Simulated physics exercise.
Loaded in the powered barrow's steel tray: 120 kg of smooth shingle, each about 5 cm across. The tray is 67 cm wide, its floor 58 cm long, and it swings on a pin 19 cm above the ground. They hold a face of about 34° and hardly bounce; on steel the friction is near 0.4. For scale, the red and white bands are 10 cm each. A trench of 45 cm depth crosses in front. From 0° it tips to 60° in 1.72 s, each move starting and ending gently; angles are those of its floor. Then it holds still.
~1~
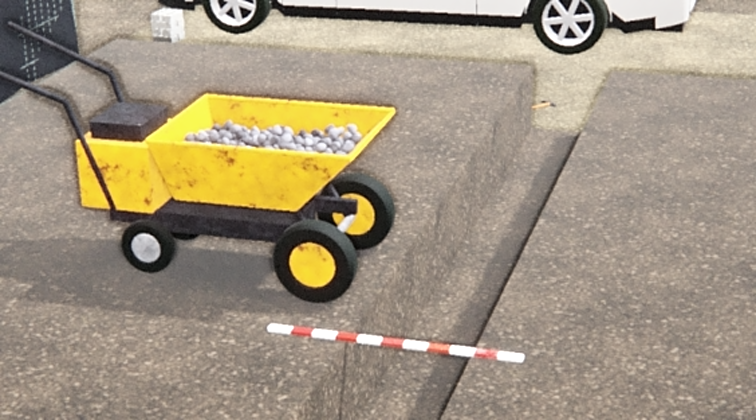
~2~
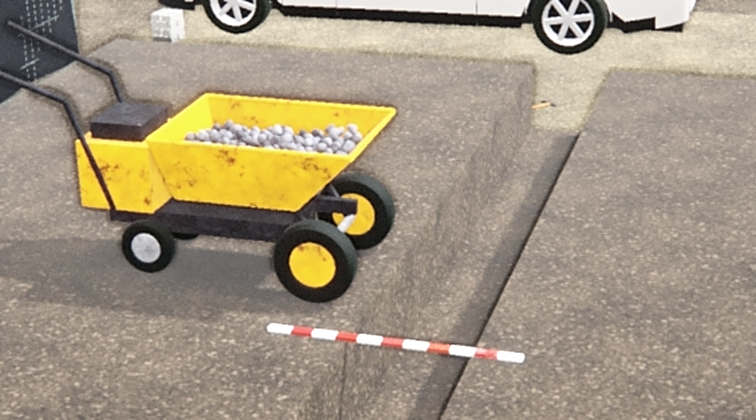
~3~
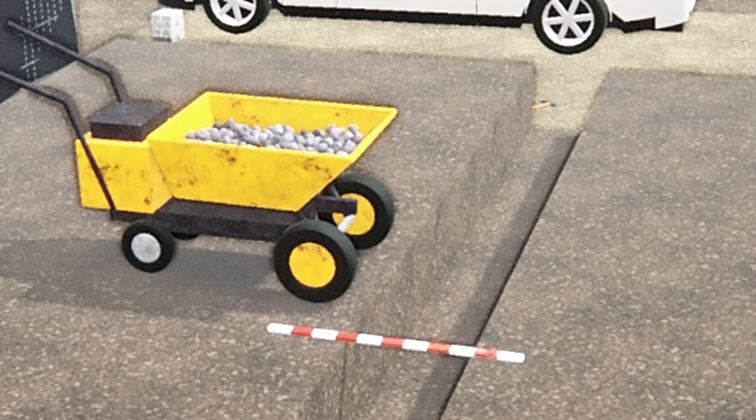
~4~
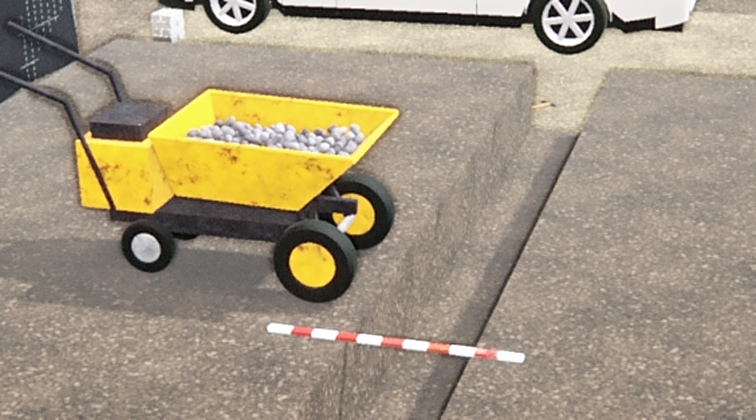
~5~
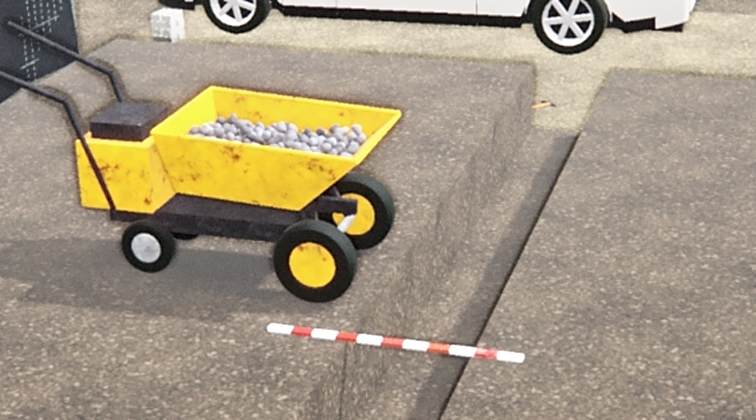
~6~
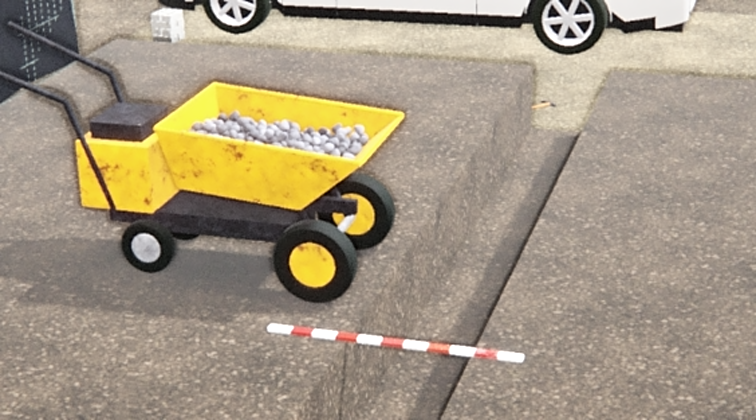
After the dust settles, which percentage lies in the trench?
About 65 per cent.
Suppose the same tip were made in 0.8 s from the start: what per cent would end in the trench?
In that case some 50 per cent.
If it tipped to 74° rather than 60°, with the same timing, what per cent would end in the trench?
Then about 65 per cent.
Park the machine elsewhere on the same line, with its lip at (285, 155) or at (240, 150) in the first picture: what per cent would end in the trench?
About 100 and 85 per cent.
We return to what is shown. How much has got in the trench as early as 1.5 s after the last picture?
Some 30 per cent.
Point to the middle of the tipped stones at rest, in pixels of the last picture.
Near (487, 360).
Then, 1.0 s after the last picture the floor is at 51°, 100 % in the tray; the foremost stones are at (431, 200).
Then, 1.5 s after the last picture the floor is at 60°, 54 % in the tray, 28 % in the trench, 18 % past the trench; the foremost stones are at (562, 294).
Then, 1.9 s after the last picture the floor is at 60°, 25 % in the tray, 42 % in the trench, 33 % past the trench; the foremost stones are at (655, 306).
Then, 3.8 s after the last picture the floor is at 60°, 0 % in the tray, 65 % in the trench, 35 % past the trench; the foremost stones are at (716, 304).
